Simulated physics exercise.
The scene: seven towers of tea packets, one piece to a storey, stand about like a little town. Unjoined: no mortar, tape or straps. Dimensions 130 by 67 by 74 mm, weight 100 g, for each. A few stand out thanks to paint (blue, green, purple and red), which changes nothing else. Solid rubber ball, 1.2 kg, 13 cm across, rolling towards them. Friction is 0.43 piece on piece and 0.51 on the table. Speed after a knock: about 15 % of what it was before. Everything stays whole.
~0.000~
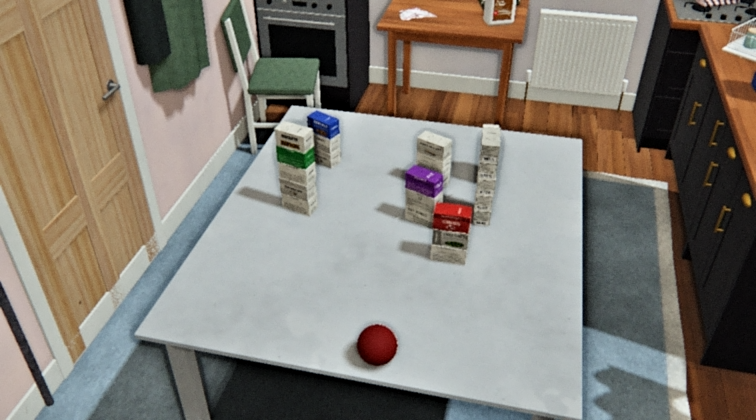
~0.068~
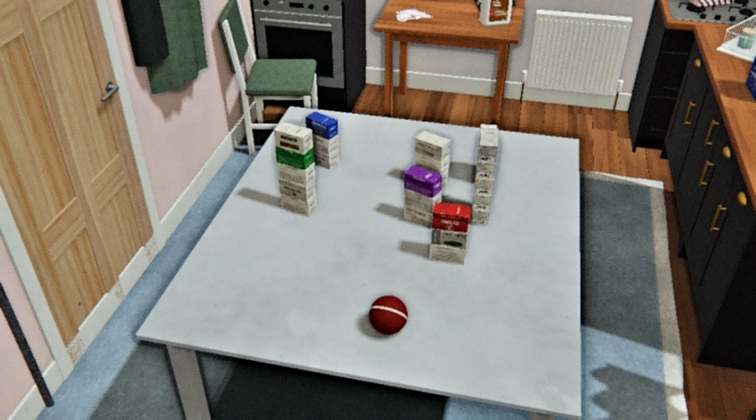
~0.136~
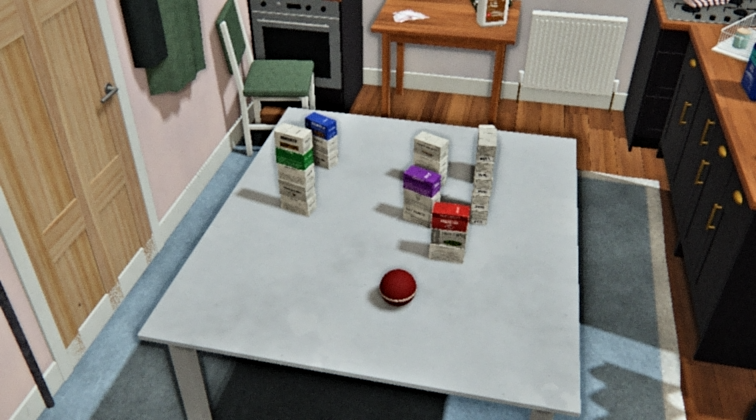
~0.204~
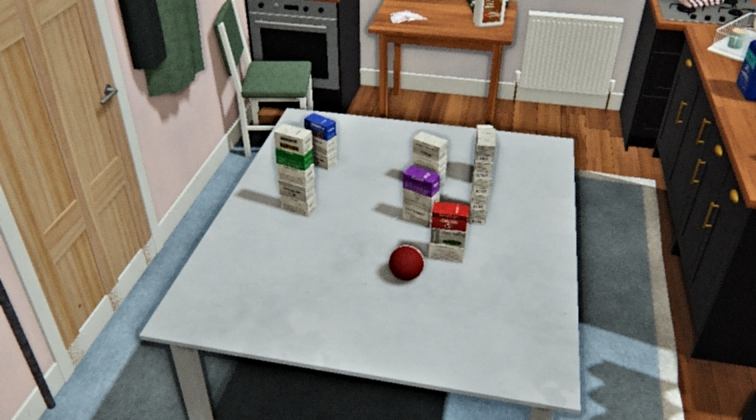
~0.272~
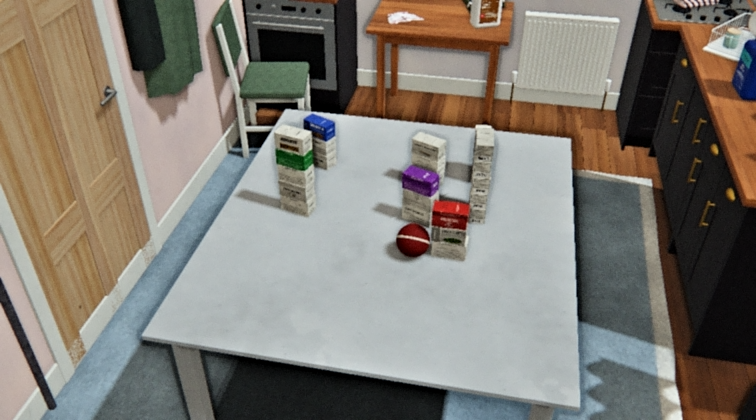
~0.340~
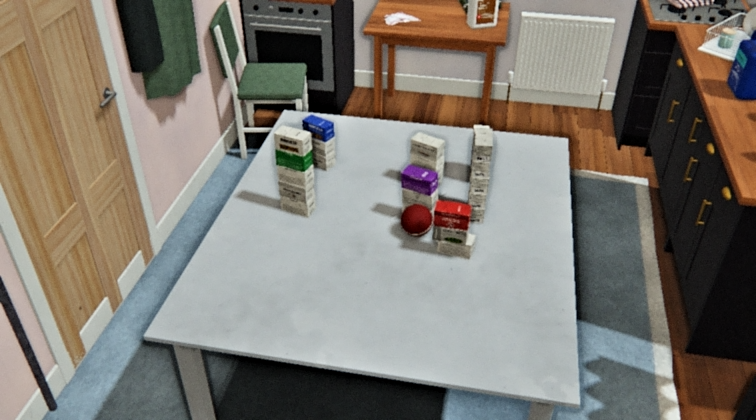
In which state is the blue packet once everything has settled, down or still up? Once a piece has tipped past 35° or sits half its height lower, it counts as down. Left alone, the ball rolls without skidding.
In the end the blue packet is still up.
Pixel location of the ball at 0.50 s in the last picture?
Look close to (422, 189).
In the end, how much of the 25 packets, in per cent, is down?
That comes to around 15 percent.
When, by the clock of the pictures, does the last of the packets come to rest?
1.5 s, roughly.
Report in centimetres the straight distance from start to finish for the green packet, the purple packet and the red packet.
Start to finish, close to green 0, purple 18, red 2 centimetres.
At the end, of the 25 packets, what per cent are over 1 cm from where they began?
35 percent.
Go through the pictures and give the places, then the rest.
In the first picture (pixels give the middle of a visible side; the camera moves round a little), ball (377, 345) 47 cm from contact, 1.9 m/s; blue packet (318, 128); red packet (451, 224); green packet (290, 158); none has stirred.
The second picture shows ball (389, 315) 34 cm from contact, 1.9 m/s; blue packet (317, 129).
The third picture shows ball (398, 288) 22 cm from contact, 1.9 m/s; blue packet (316, 129).
The fourth picture shows ball (406, 263) 9 cm from contact, 1.9 m/s; blue packet (315, 130).
The fifth picture shows ball (413, 240) after contact, 1.8 m/s; blue packet (314, 131); one has shifted.
The sixth picture shows ball (417, 220) after contact, 1.5 m/s; blue packet (314, 132); red packet (451, 221) 13 mm from its place; purple packet (416, 185); steepest lean 4°, the packet at (417, 200); movement in 5 of them.
After 0.50 s, ball still moving; 2 of the 25 packets down; blue packet unmoved; purple packet 57° from how it stood.
After 0.66 s, ball still moving; 2 of the 25 packets down; blue packet unmoved; purple packet on its side.
After 1.02 s, ball still moving; 4 of the 25 packets down; blue packet unmoved; purple packet upside down.
In the end (1.5 s), ball rolling away; 4 of the 25 packets down; blue packet unmoved; purple packet upside down; red packet 20 mm from its place. From the last view, middles, blue packet near (318, 128), purple packet near (431, 202).
